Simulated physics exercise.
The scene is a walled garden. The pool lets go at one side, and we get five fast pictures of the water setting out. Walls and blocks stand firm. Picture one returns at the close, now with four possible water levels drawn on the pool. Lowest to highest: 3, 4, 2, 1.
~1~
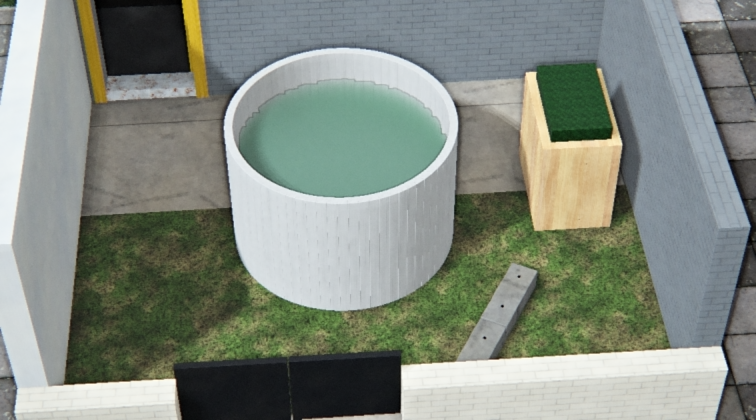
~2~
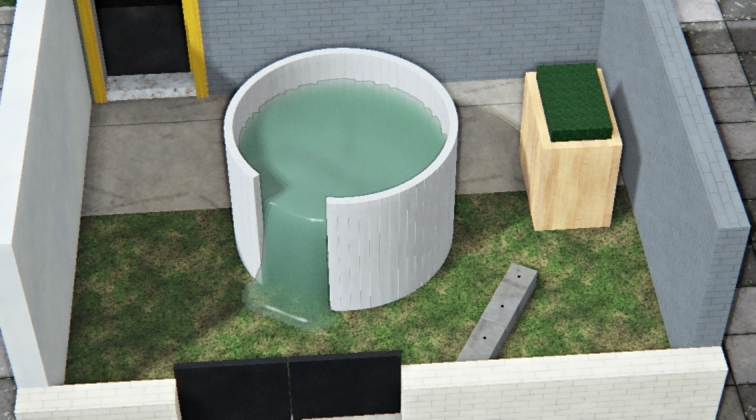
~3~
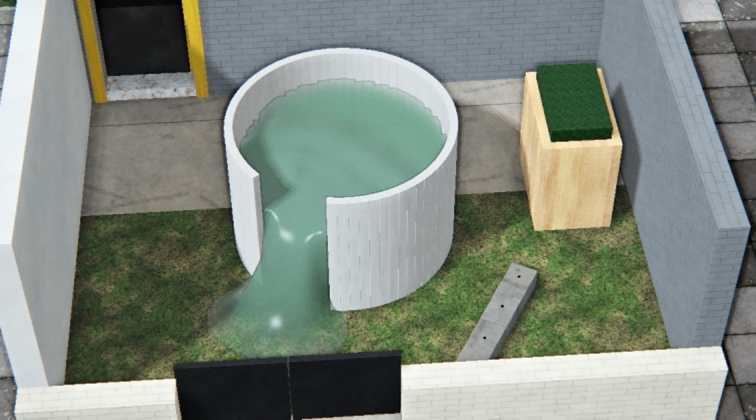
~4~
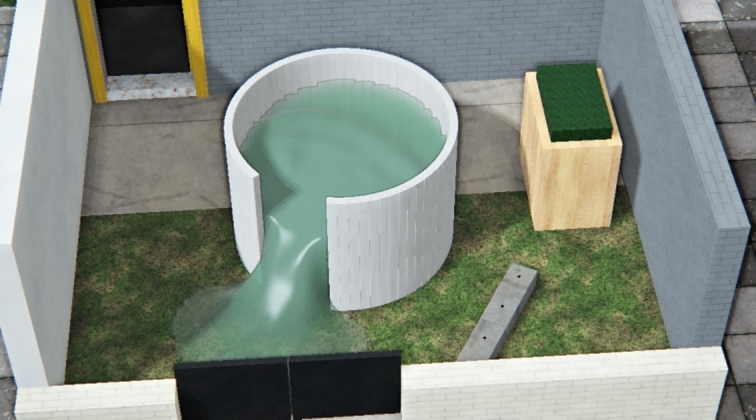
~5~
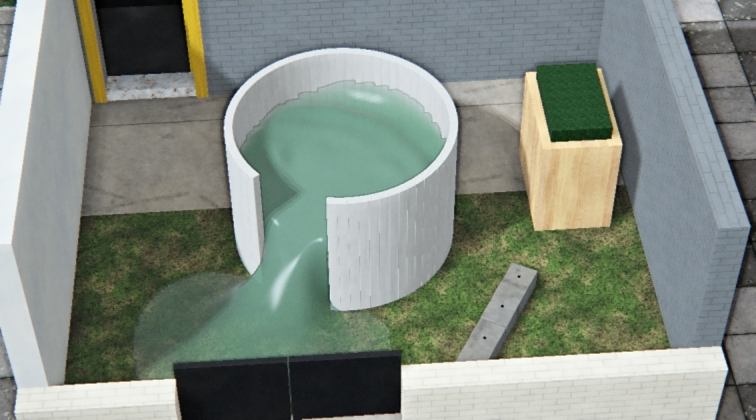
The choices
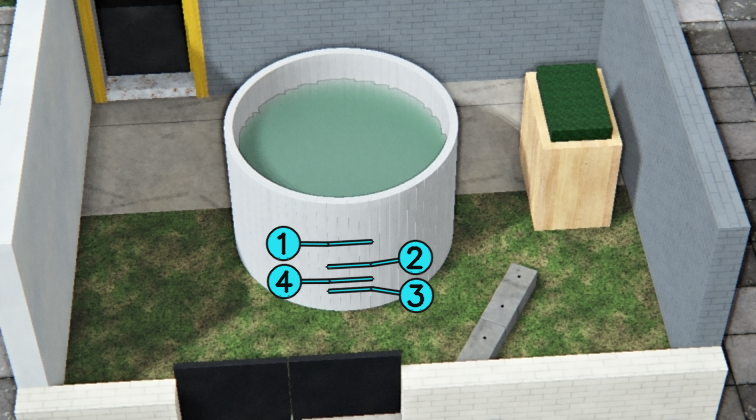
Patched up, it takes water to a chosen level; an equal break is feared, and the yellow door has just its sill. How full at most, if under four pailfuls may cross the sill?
2 will do.
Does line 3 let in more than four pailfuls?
No.
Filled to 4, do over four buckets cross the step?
No, not at all.
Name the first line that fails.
It is 1.
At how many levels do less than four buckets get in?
Three of them.
On the marked copy, 1 at (349, 242); 2 at (350, 265); 3 at (350, 290); 4 at (350, 279); from the bottom up 3, 4, 2, 1.
For line 1, about 11 bucketfuls get in.
For line 2, a splash gets over, under a bucket.
For line 3, nothing gets over.
For line 4, nothing gets over.
